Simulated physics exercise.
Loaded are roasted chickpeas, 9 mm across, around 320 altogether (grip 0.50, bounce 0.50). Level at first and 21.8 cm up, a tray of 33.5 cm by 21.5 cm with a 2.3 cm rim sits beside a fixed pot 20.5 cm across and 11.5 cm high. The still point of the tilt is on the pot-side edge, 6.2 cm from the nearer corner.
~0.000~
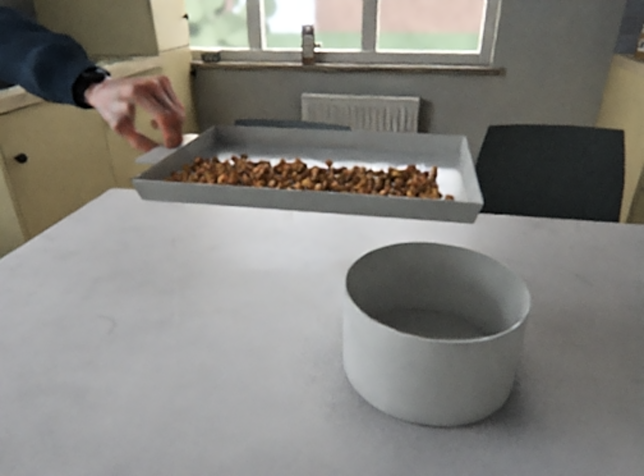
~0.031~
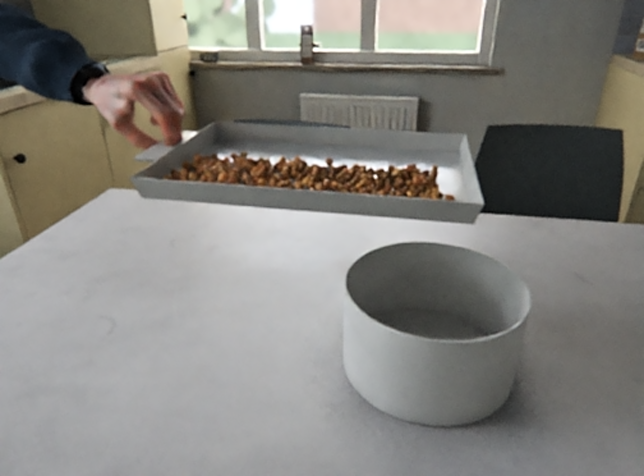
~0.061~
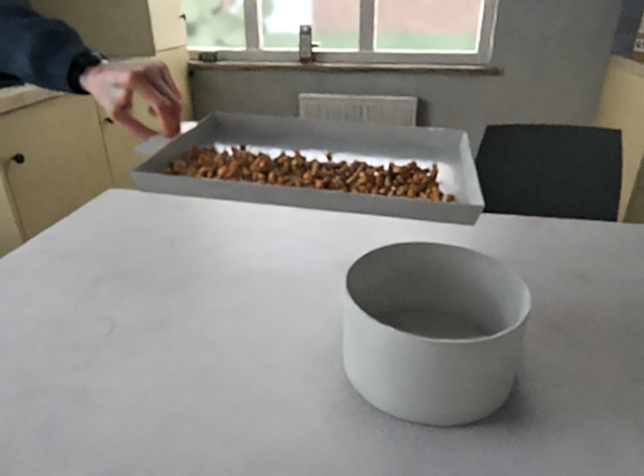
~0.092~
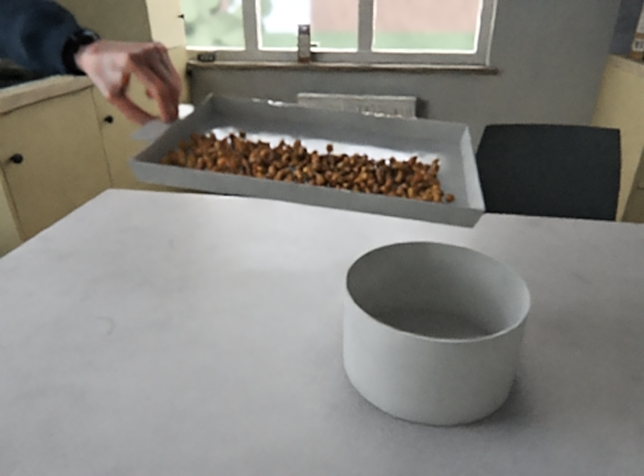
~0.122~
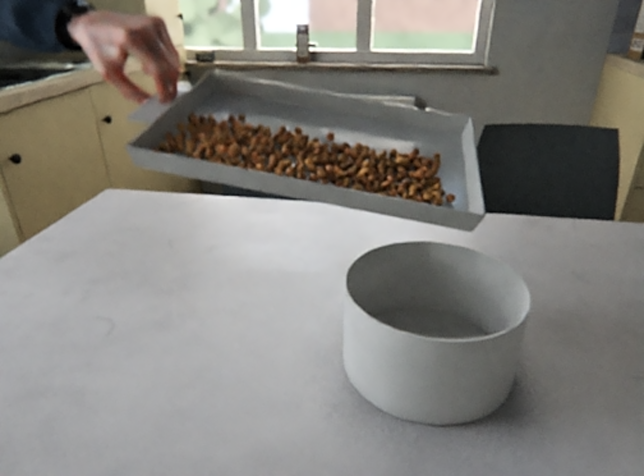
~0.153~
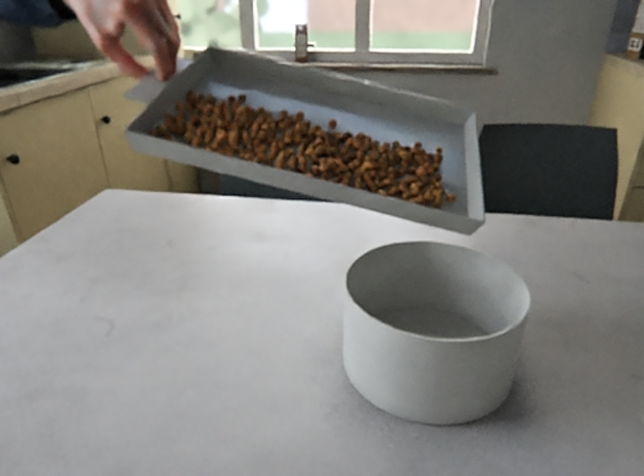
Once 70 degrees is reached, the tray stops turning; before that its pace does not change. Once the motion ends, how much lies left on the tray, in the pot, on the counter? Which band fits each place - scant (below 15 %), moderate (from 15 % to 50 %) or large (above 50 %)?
Tray - moderate; pot - moderate; counter - moderate.
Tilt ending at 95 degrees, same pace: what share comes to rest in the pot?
It would land at about 50 percent.
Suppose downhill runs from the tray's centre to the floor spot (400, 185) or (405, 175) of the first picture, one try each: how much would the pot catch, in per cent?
Roughly 10 per cent on the first try and 5 per cent on the second.
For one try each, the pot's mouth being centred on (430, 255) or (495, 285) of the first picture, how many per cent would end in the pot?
Try one: ~ 0 %; try two: ~ 20 %.
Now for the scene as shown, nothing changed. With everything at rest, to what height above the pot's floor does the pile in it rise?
I'd say near 1.0 centimetres.
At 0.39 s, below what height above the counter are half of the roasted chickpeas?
Roughly 30 centimetres, more or less.
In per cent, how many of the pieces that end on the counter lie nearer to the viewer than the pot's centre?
About 100 per cent.
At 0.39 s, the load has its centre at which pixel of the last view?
Roughly pixel (360, 133).
Then, at 0.29 s, tilt 47 degrees; the tray holds 100 %, the pot 0 %.
Then, at 0.39 s, tilt 65 degrees; the tray holds 100 %, the pot 0 %.
Then, at 0.62 s, tilt 70 degrees; the tray holds 55 %, the pot 0 %.
At rest (1.8 s), tray 35 %, pot 25 %, counter 40 %.
